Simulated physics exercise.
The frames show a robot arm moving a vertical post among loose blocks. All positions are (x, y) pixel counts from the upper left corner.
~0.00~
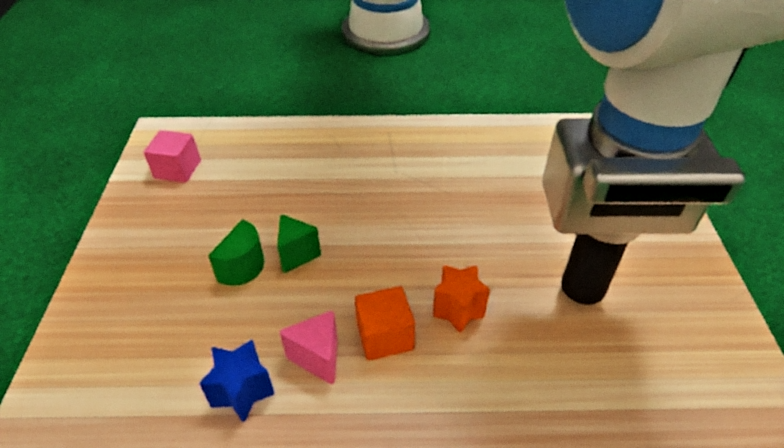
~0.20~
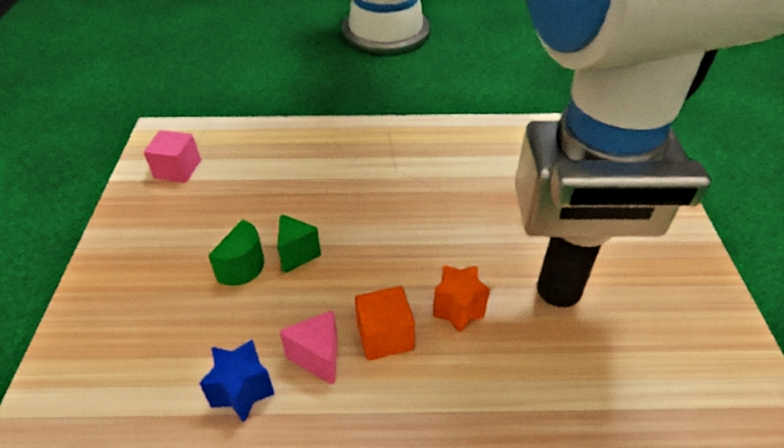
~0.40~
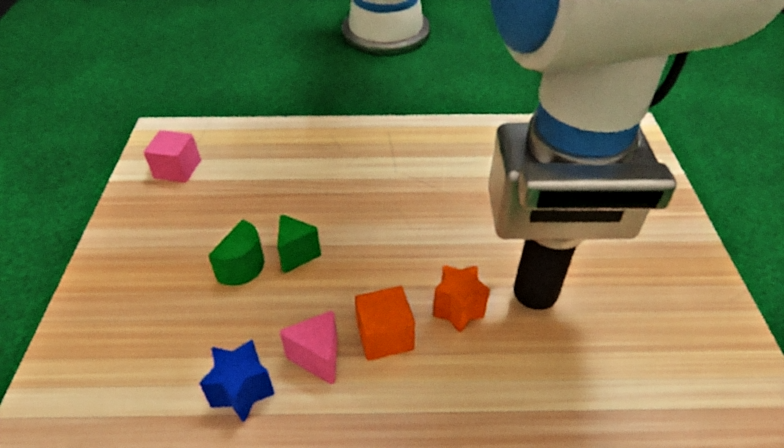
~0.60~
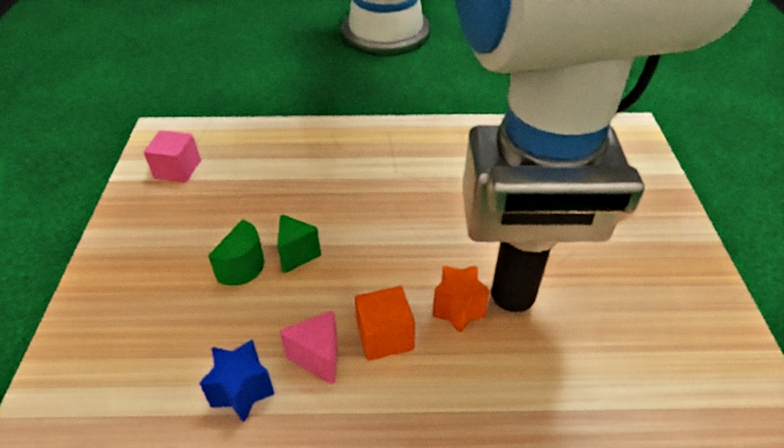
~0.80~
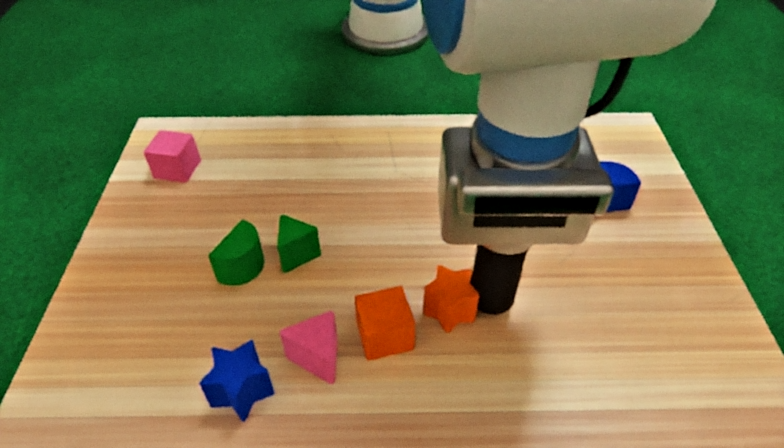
A robot arm with a black post slid left across the wooden board toward a row of colorful blocks, then nudged the orange star slightly left toward the orange block while a blue block came into view behind it.
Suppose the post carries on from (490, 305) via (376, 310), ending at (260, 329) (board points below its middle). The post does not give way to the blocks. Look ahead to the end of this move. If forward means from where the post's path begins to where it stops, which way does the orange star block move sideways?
Shifts right.
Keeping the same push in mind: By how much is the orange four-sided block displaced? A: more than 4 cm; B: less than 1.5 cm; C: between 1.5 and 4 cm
The answer is A.
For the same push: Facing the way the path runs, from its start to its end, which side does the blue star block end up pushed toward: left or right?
Moves left.
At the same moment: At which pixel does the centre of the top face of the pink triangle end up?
Near (256, 388).
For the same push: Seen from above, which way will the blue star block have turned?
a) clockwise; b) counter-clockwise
My answer is option a.
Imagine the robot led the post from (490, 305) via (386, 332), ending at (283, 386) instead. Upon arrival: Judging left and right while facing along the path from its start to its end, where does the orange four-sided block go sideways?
Over to the right.
The first path, step by step. One third of the way, post (414, 298); pink triangle (299, 341), turned 40° anticlockwise; orange four-sided block (337, 315), turned 25° anticlockwise; orange star block (372, 285).
Two thirds of the way, post (337, 306); blue star block (205, 384), turned 25° clockwise; pink triangle (258, 376), turned 80° anticlockwise; orange four-sided block (274, 336), turned 65° anticlockwise; orange star block (290, 290).
At the end, post (258, 321); blue star block (192, 395), turned 40° clockwise; pink triangle (256, 388), turned 100° anticlockwise; orange four-sided block (257, 346), turned 85° anticlockwise; orange star block (211, 296), turned 20° clockwise.
